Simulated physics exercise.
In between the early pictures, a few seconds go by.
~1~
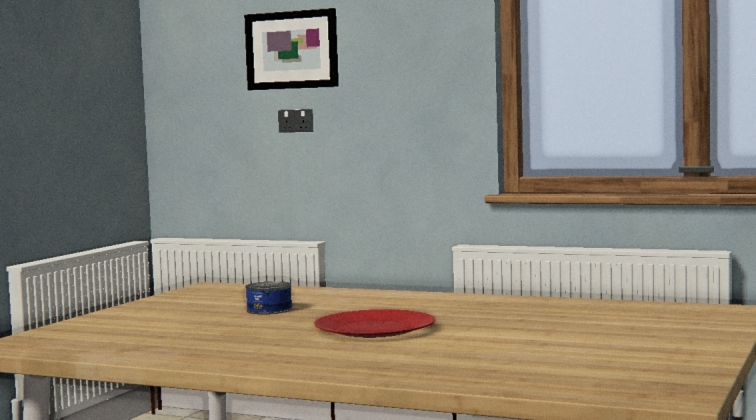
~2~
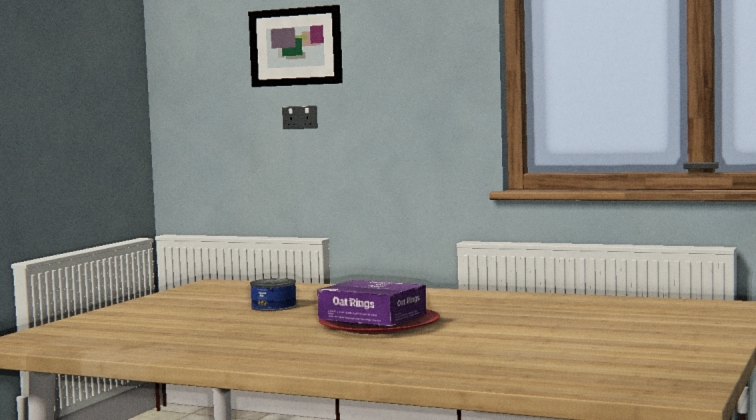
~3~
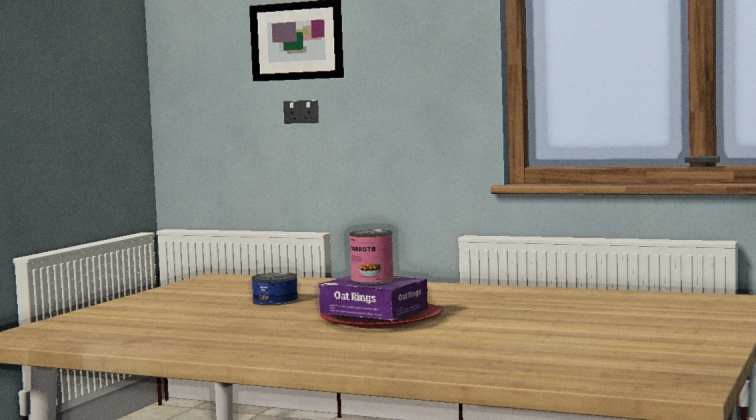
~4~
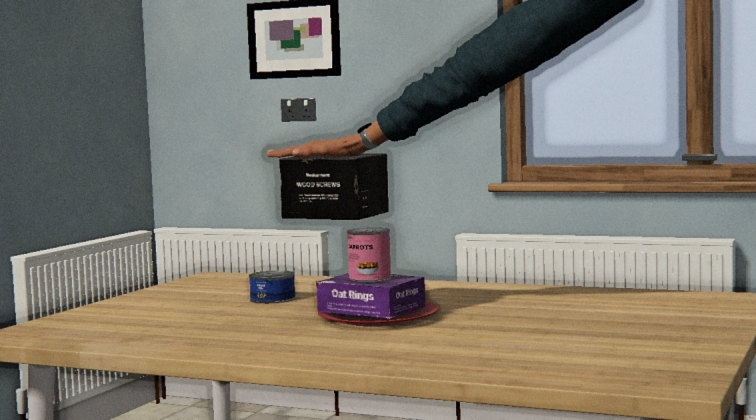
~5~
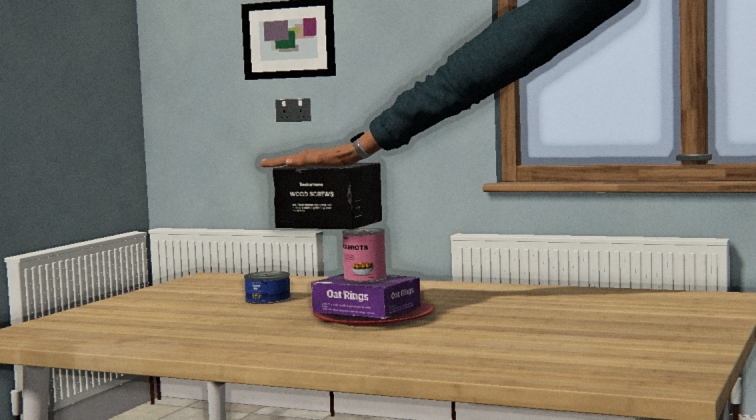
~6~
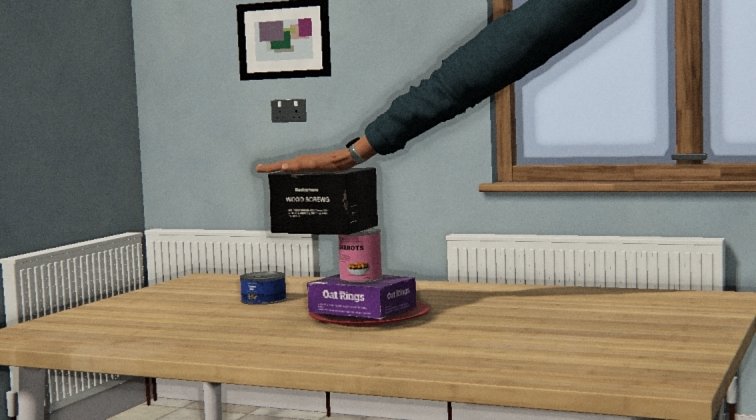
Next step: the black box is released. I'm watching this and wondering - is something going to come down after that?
Yes, something comes down.
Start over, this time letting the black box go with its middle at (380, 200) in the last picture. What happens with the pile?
Result: Pile toppled.
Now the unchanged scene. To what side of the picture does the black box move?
Pretty clearly in the leftward direction.
Then, 0.30 s past the last view, black box now fallen.
Then, 0.40 s past the last view, things are still on the move.
Then, 0.50 s past the last view, as before.
Finally, fallen, black box; the other 4 still in place. Final places as the last picture's camera would see them, black box near (253, 274). The pile gives way.
